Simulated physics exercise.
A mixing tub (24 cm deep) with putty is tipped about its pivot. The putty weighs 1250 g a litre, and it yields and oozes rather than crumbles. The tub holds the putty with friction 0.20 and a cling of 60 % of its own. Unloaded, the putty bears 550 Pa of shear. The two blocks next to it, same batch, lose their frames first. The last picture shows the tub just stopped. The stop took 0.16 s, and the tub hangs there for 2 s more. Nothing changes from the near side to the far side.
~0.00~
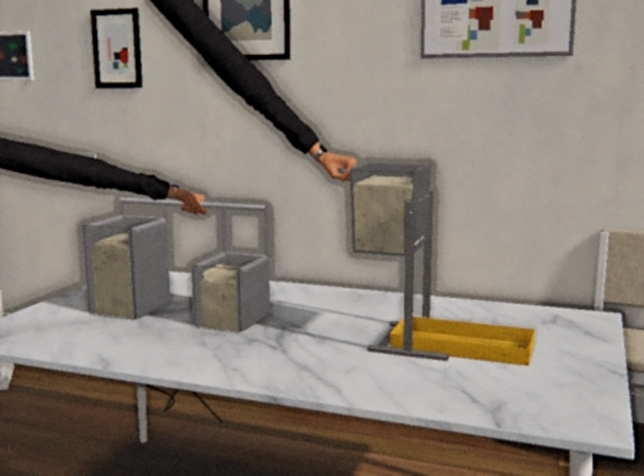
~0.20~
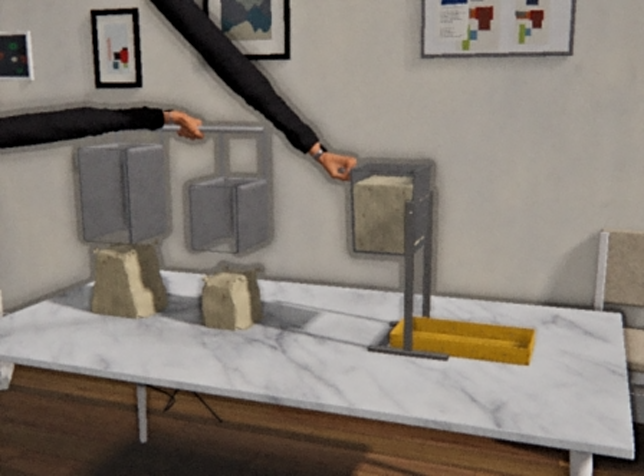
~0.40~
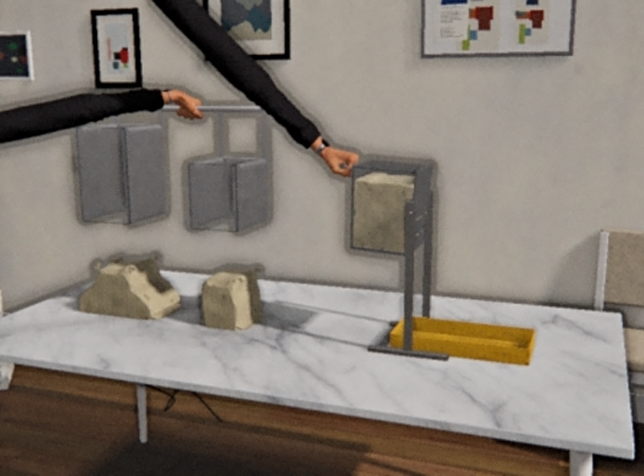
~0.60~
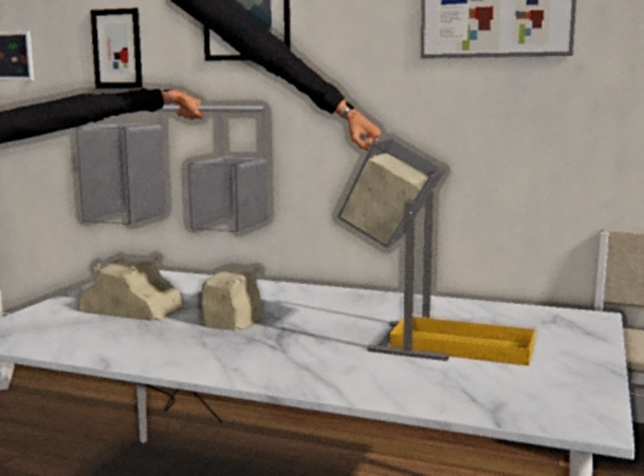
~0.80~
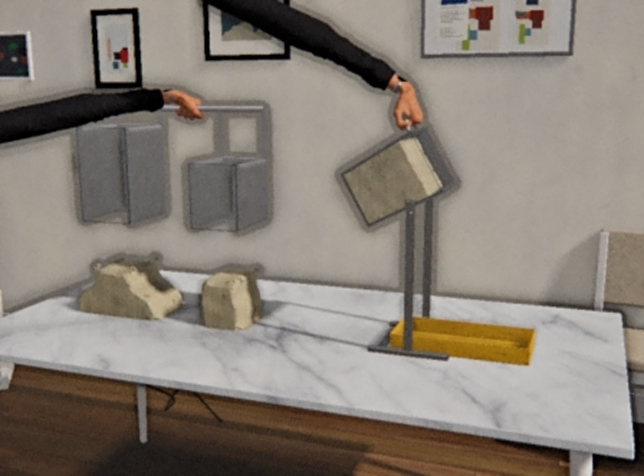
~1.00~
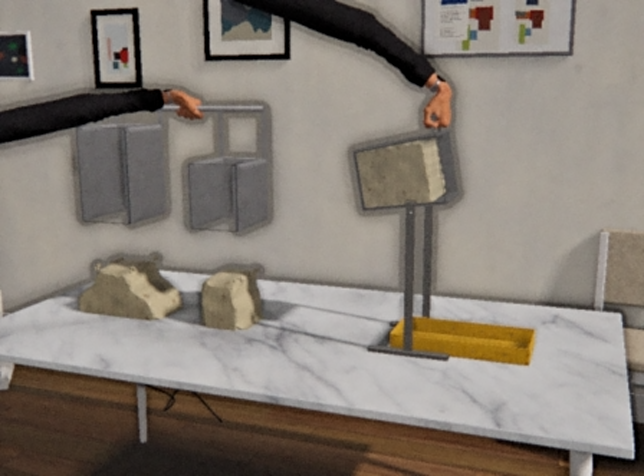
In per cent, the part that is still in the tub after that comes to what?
About 100 %.
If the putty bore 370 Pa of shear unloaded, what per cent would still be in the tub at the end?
It would be near 100 %.
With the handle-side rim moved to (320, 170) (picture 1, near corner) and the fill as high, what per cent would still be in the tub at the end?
In that case some 65 per cent.
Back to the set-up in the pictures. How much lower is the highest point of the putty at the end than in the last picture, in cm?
Some 0 cm.
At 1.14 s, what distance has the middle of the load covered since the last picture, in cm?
About 0 cm.
After 1.14 s, the tub is at 80 degrees and holds 100 %.
After 1.31 s, the tub is at 80 degrees and holds 100 %.
After 1.48 s, the tub is at 80 degrees and holds 100 %.
After 1.65 s, the tub is at 80 degrees and holds 100 %.
After 3.00 s, the tub is at 80 degrees and holds 100 %.
